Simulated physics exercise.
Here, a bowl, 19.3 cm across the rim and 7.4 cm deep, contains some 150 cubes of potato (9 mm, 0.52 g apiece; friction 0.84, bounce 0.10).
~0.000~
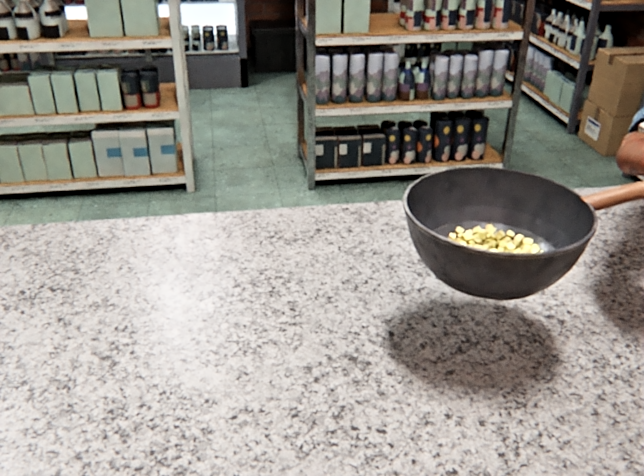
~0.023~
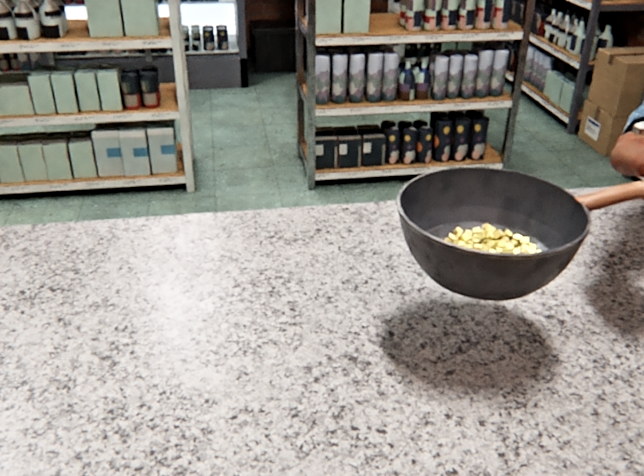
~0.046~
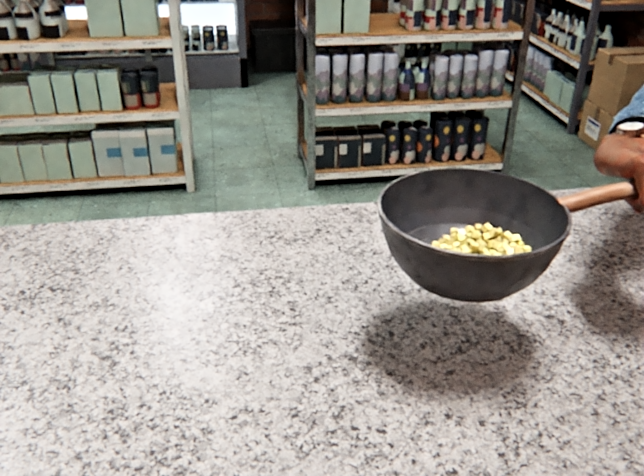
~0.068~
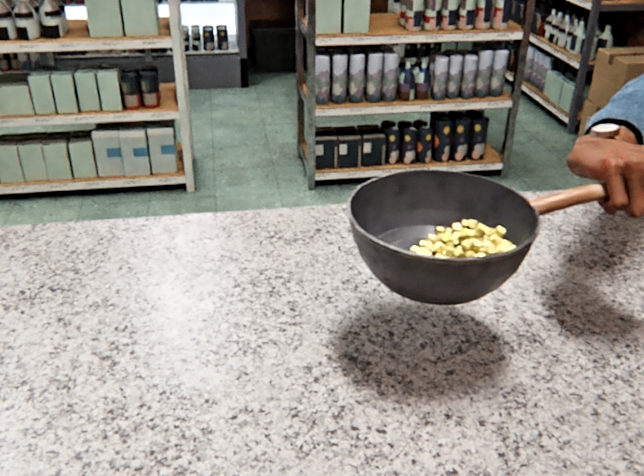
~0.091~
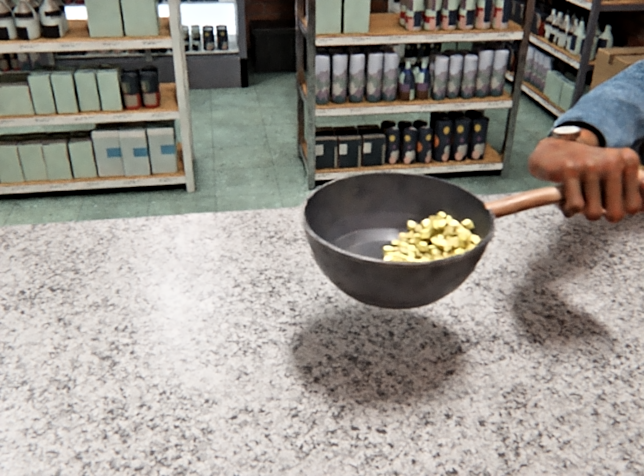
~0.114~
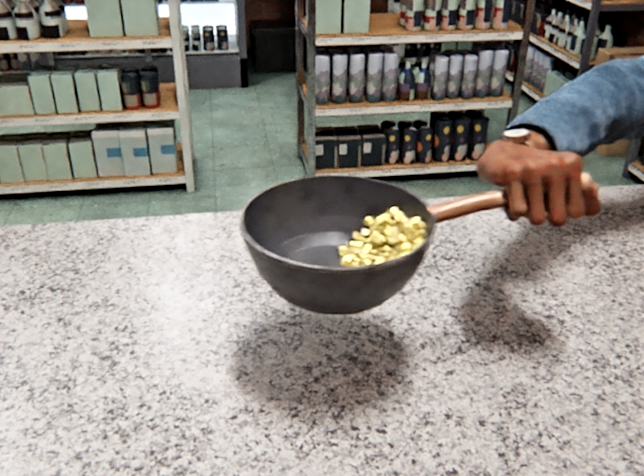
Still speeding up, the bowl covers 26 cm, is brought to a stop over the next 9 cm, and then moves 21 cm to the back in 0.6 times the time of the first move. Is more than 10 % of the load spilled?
Yes.
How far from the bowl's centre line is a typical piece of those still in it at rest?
Median distance from the axis: Roughly 4.5 cm.
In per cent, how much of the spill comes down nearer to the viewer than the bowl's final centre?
I'd say close to 0 in a hundred.
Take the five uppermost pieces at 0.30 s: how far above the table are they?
Height: Some 35 centimetres.
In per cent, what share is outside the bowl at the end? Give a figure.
I'd put it at roughly 50 percent.
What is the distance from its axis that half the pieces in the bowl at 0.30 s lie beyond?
Roughly 3.5 centimetres.
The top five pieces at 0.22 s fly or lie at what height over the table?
Height: Roughly 21 centimetres.
Then, at 0.22 s, tilt 0 degrees; bowl 100 %; middle of all pieces near (93, 253).
Then, at 0.30 s, tilt 0 degrees; bowl 70 %, in the air 30 %; middle of all pieces near (137, 148).
Then, at 0.38 s, tilt 0 degrees; bowl 55 %, in the air 45 %; middle of all pieces near (168, 107).
After 0.45 s, tilt 0 degrees; bowl 50 %, in the air 50 %; middle of all pieces near (188, 110).
By 1.4 s all is still; fallen left of where it stops 5 %, fallen behind where it stops 40 %, bowl 50 %.
